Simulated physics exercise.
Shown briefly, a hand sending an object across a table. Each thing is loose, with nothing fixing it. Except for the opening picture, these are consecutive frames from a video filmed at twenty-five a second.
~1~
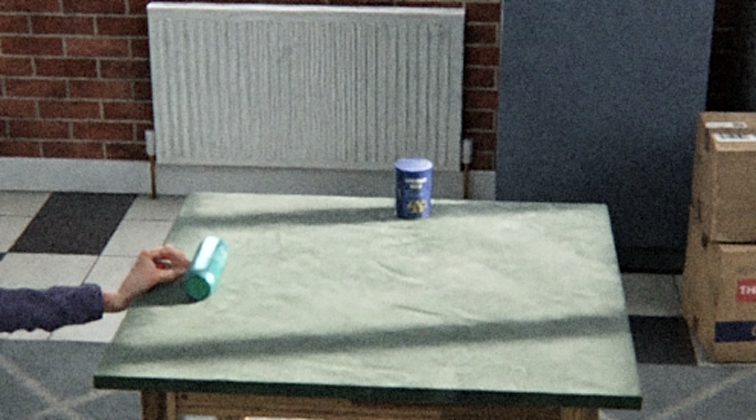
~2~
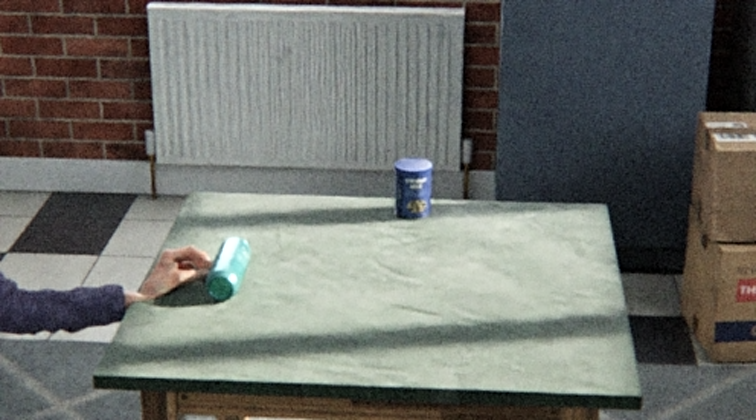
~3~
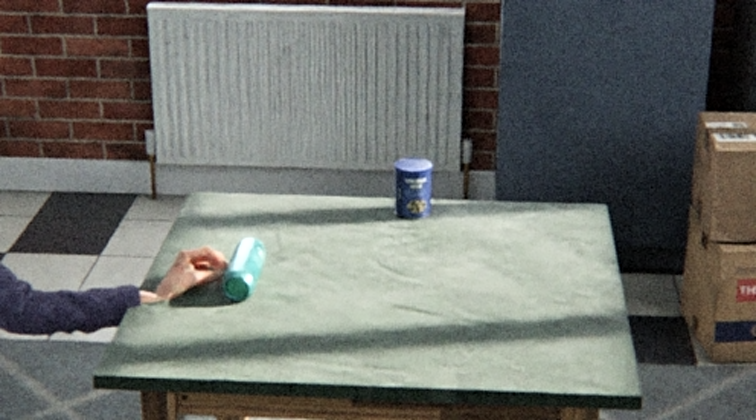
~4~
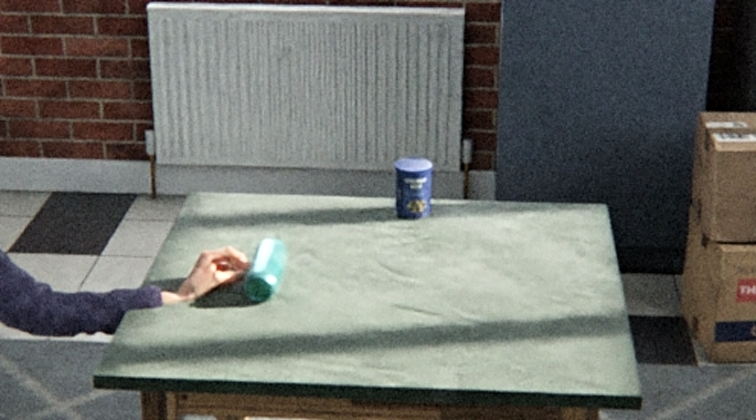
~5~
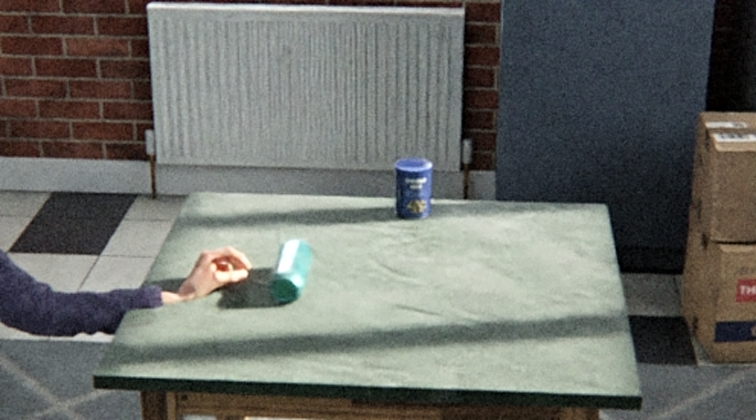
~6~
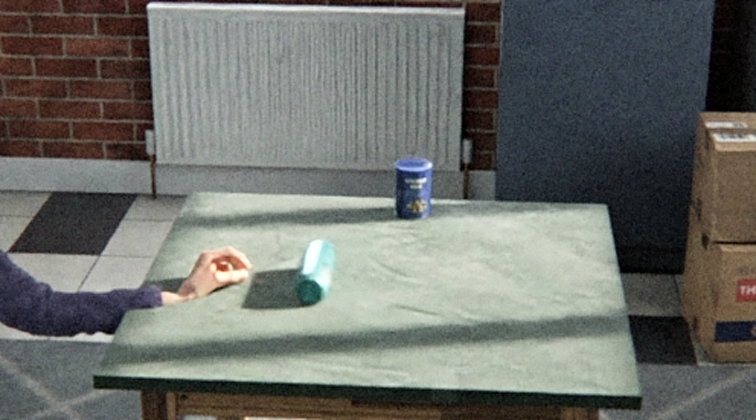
Turquoise can pushed rightward by a hand across a green table, then rolling on alone as the hand stays behind.
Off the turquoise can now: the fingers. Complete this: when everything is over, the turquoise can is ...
No longer on the table.
Then, 0.40 s after the last picture, turquoise can rolled well along near (543, 279).
Then, 0.90 s after the last picture, turquoise can now off the table.
By the end, off the table, turquoise can.
